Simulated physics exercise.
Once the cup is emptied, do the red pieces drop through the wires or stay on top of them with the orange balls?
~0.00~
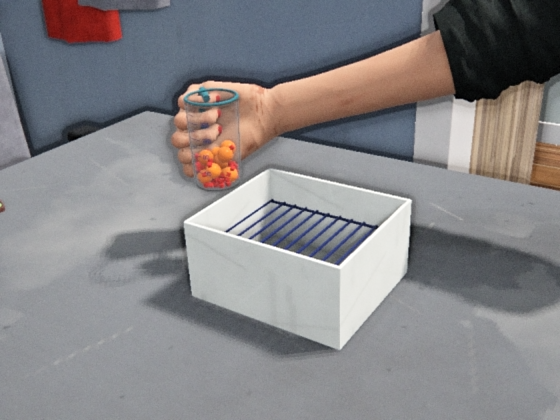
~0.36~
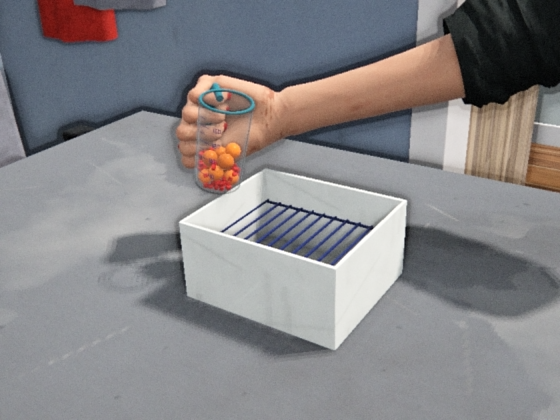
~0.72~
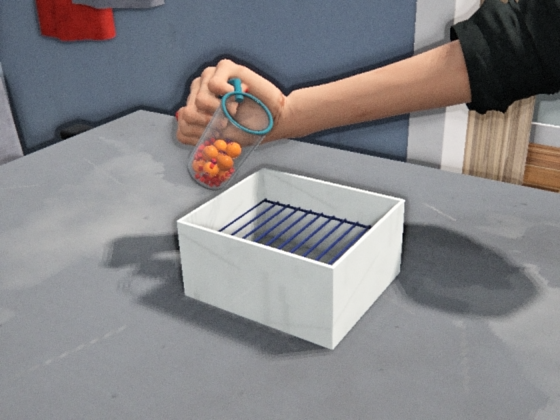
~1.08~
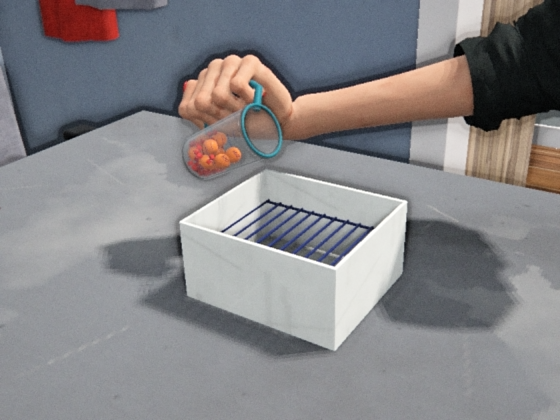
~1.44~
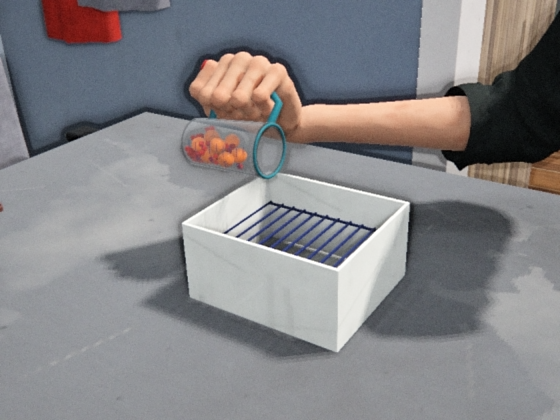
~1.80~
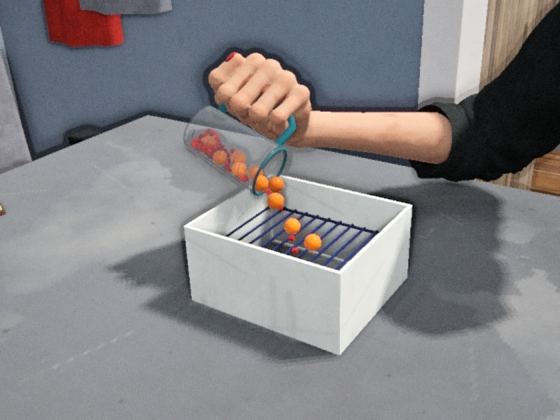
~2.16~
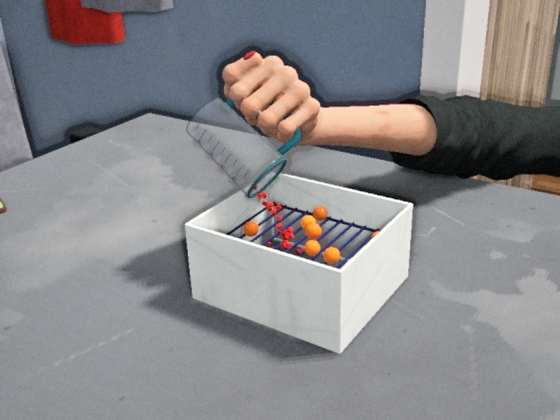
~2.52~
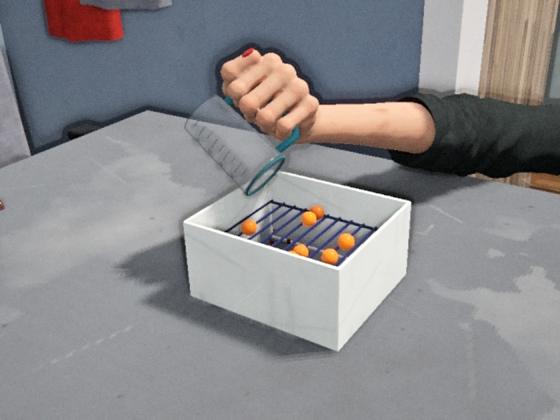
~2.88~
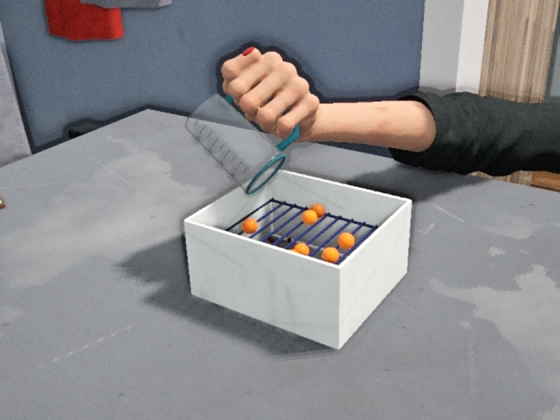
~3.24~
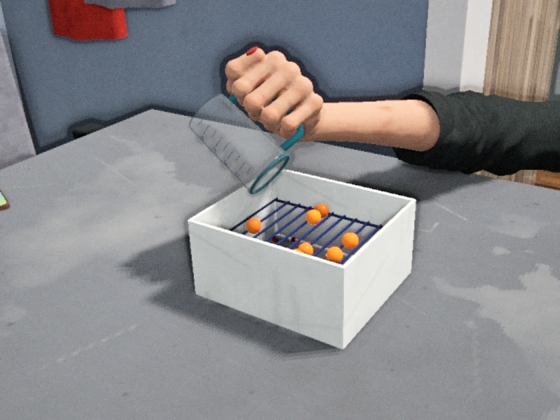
The red pieces drop through the wires. The orange balls are held back and stay on top.
